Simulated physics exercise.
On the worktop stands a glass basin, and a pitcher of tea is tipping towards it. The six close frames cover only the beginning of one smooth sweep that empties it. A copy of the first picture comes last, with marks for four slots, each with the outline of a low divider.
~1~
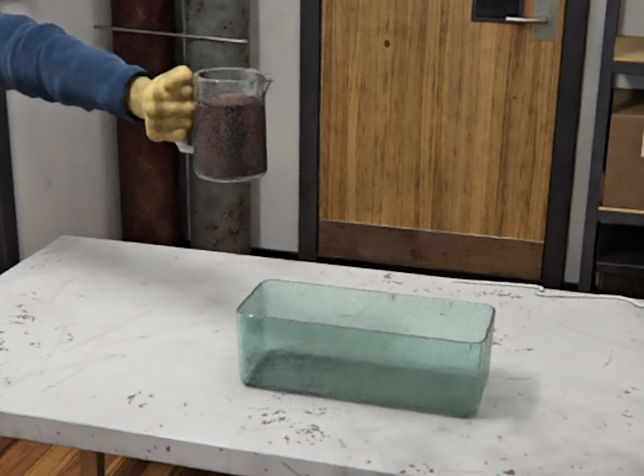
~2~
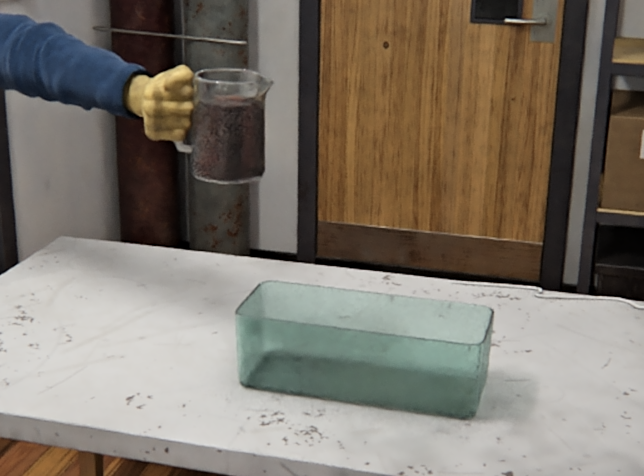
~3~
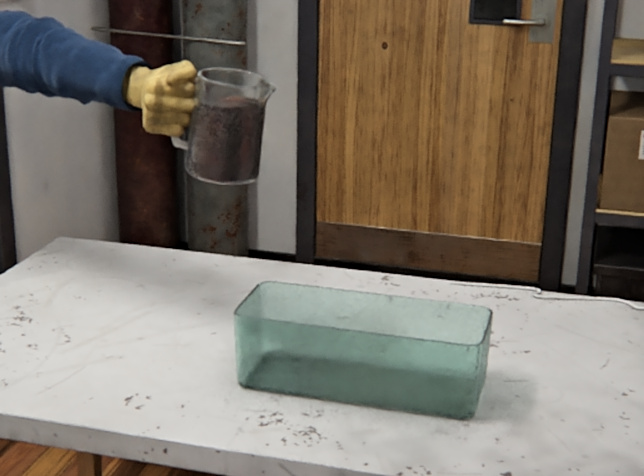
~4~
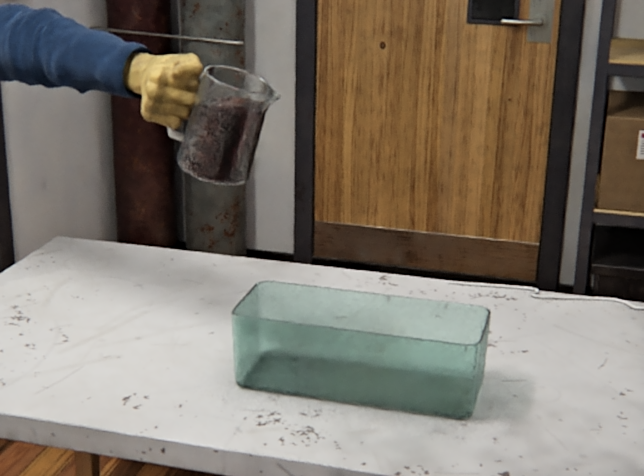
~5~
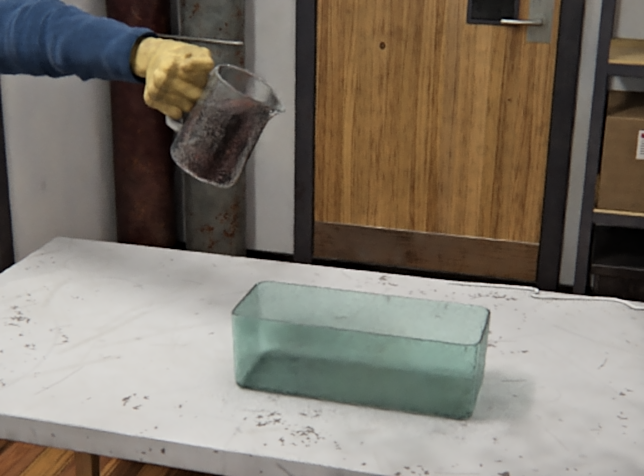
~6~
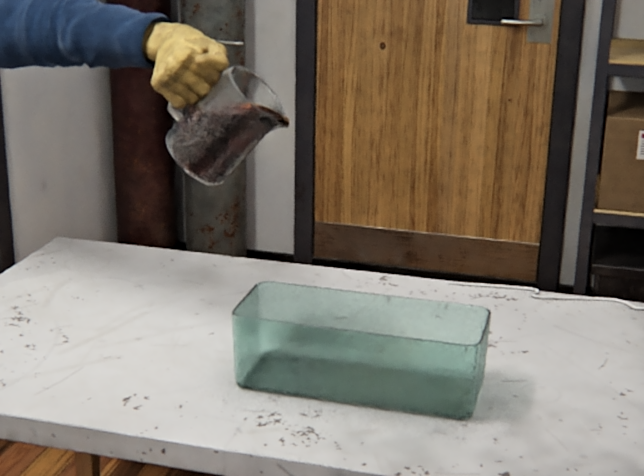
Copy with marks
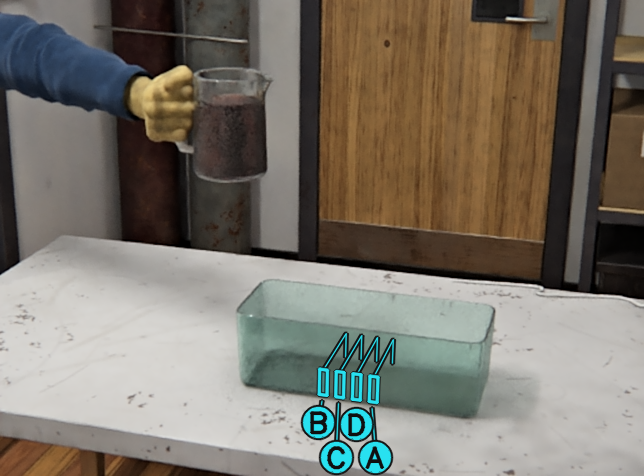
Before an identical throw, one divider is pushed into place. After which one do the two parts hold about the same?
Place C.
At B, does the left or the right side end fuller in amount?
More ends on the right.
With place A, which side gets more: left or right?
The left side.
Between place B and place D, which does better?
B it is.
On the marked copy, A at (372, 408); B at (321, 400); C at (338, 403); D at (355, 405).
With A, about 86 % ends left of the wall and 8 % right of it; 7 % is lost outside.
With B, about 25 % ends left of the wall and 73 % right of it; 3 % is lost outside.
With C, about 54 % ends left of the wall and 42 % right of it; 4 % is lost outside.
With D, about 82 % ends left of the wall and 8 % right of it; 10 % is lost outside.
